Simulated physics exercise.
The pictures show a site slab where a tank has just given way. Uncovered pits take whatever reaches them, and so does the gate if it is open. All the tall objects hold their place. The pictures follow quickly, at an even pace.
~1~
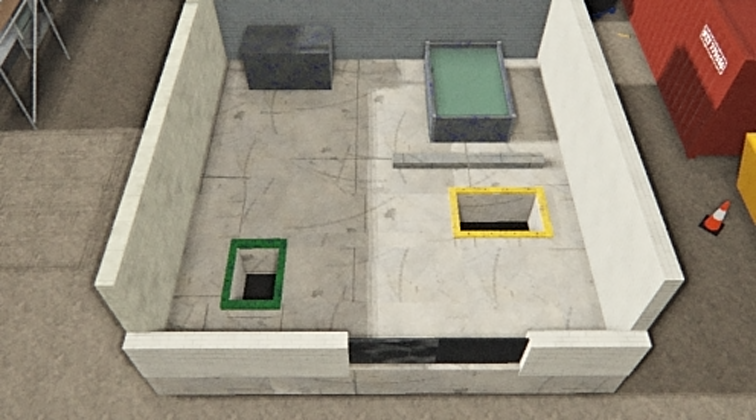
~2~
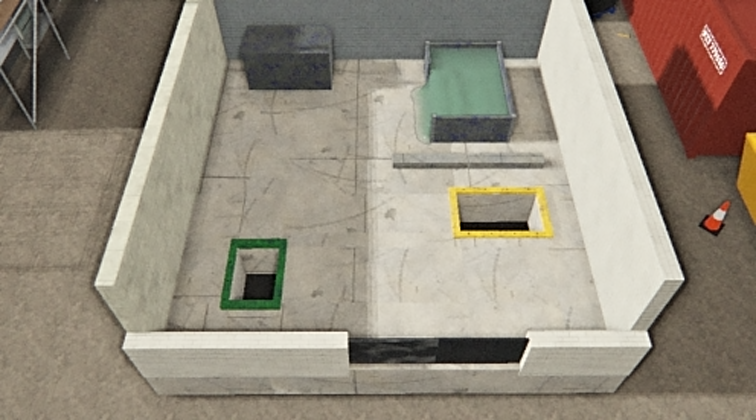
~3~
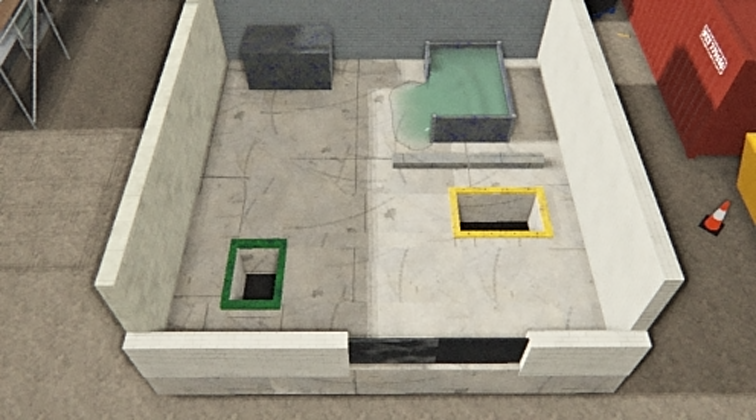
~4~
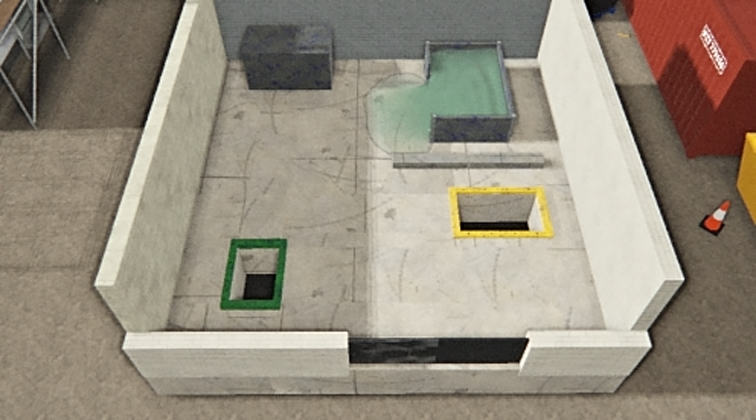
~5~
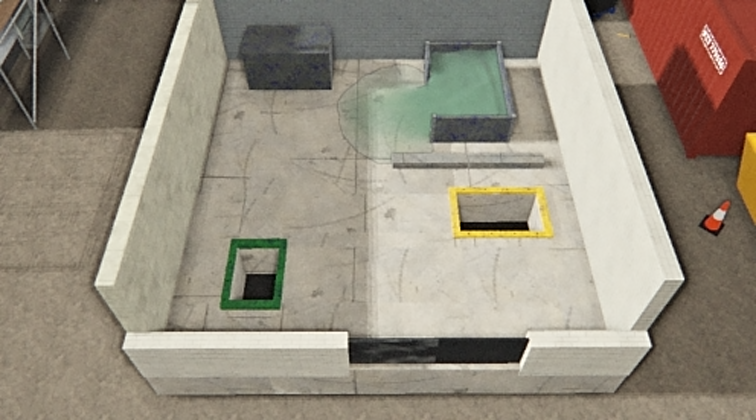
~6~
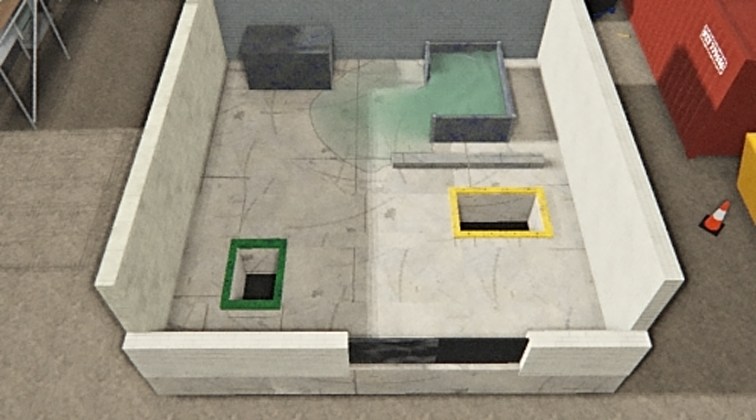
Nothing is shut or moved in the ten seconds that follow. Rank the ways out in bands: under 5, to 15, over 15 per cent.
In the end: The gate takes under 5 %; the green pit takes under 5 %; the yellow pit takes under 5 %.
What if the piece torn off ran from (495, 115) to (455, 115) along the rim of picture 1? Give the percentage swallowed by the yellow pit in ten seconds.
Roughly, in per cent: Yellow 12.
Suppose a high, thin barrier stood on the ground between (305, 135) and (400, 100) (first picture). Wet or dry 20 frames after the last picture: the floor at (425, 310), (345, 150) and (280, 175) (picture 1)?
One after the other: Not flooded, awash, flooded.
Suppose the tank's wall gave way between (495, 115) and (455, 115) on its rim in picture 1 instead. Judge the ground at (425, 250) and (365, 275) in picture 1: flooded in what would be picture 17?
One after the other: Under water, covered.
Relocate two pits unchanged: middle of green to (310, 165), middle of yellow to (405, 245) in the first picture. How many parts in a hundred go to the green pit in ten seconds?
In per cent: Green 10.
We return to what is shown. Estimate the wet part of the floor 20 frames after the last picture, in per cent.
Near 50 in a hundred.
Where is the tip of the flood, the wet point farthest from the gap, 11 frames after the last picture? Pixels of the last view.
Around (193, 210).
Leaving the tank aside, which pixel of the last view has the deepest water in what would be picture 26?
Near (225, 70).
A moment on, water covers 25 % of the floor; the gate 0 %, the green pit 0 %, the yellow pit 0 %.
Next, water covers 40 % of the floor; the gate 0 %, the green pit 0 %, the yellow pit 0 %.
Then, water covers 50 % of the floor; the gate 0 %, the green pit 0 %, the yellow pit 0 %.
Later, water covers 60 % of the floor; the gate 0 %, the green pit 0 %, the yellow pit 0 %.
In the end, water covers 90 % of the floor; the gate 0 %, the green pit 1 %, the yellow pit 0 %.
